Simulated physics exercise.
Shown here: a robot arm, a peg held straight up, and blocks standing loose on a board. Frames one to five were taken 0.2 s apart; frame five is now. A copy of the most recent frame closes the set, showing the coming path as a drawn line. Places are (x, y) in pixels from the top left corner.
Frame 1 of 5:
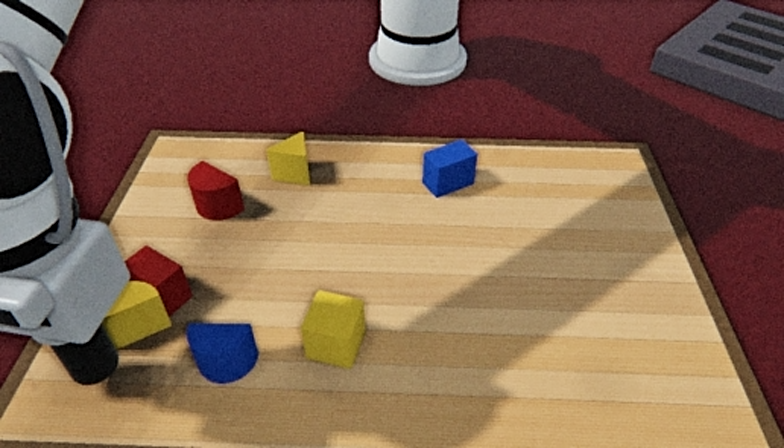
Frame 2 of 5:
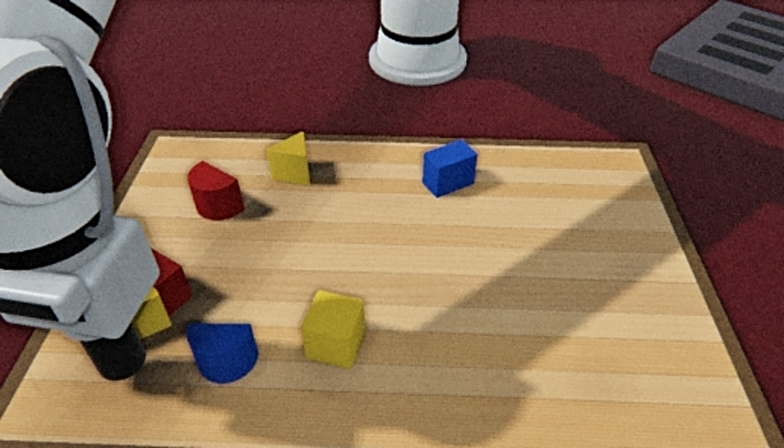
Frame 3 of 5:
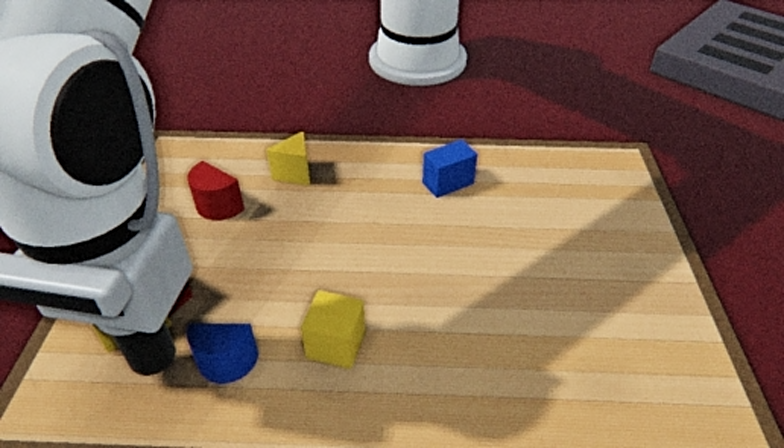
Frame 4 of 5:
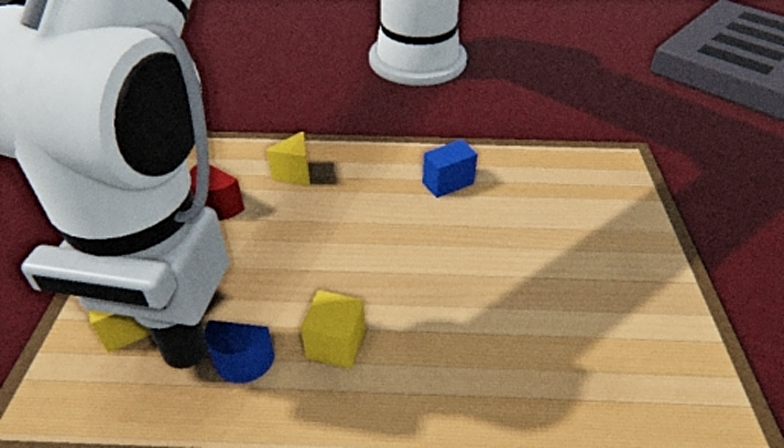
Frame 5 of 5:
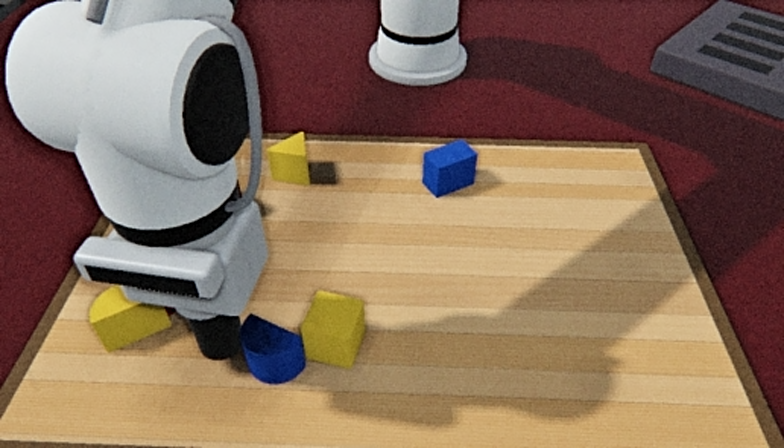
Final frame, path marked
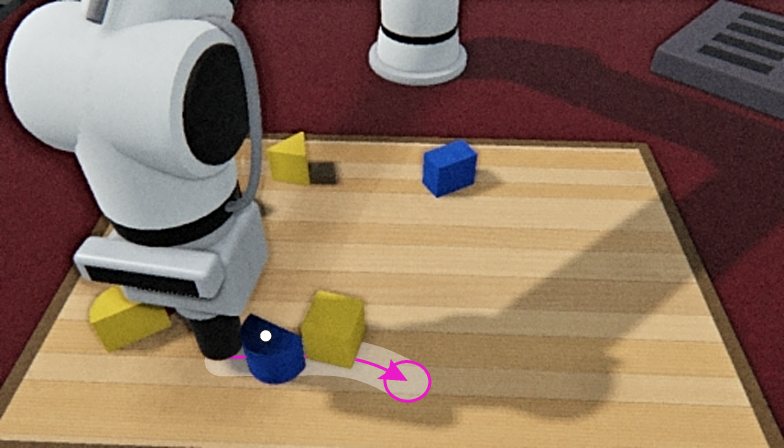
A robot arm moves its peg right and pushes the blue D-shaped block rightward across the board.
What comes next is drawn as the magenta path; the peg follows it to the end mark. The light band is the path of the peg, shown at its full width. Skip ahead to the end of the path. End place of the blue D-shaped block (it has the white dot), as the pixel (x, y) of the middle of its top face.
It is going to be at (377, 383).
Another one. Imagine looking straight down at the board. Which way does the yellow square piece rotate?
The block spins anticlockwise.
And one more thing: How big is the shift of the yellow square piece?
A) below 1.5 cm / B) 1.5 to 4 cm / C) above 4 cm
I choose C.
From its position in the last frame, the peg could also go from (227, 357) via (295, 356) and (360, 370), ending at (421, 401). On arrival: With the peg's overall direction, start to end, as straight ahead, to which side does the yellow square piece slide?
It slides leftward.
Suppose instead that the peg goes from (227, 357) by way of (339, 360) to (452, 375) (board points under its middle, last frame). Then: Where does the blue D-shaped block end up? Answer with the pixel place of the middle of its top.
Its top middle will sit at (367, 372).
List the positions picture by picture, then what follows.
The first picture shows lower end of the peg at (96, 367), tops of blocks, yellow D-shaped block at (122, 298), blue D-shaped block at (216, 336), yellow square piece at (333, 314).
The second picture shows peg at (123, 363), blocks as before.
The third picture shows peg at (154, 358), blocks as before.
The fourth picture shows peg at (187, 351), blue D-shaped block at (233, 336).
The fifth picture shows peg at (223, 344), yellow D-shaped block at (122, 298), blue D-shaped block at (266, 336), yellow square piece at (333, 314).
The drawn path runs from (227, 357) through (289, 357) and (351, 359) to (407, 381); the dot is on the blue D-shaped block.
On the path given first. One third of the way, peg at (288, 343); blue D-shaped block at (319, 352), turned 50° clockwise; yellow square piece at (353, 312), turned 35° anticlockwise.
Two thirds of the way, peg at (351, 345); blue D-shaped block at (358, 367), turned 120° clockwise; yellow square piece at (403, 310), turned 80° anticlockwise.
At the end, peg at (408, 368); yellow D-shaped block not moved; blue D-shaped block at (377, 383), turned 180° clockwise; yellow square piece at (436, 312), turned 130° anticlockwise.
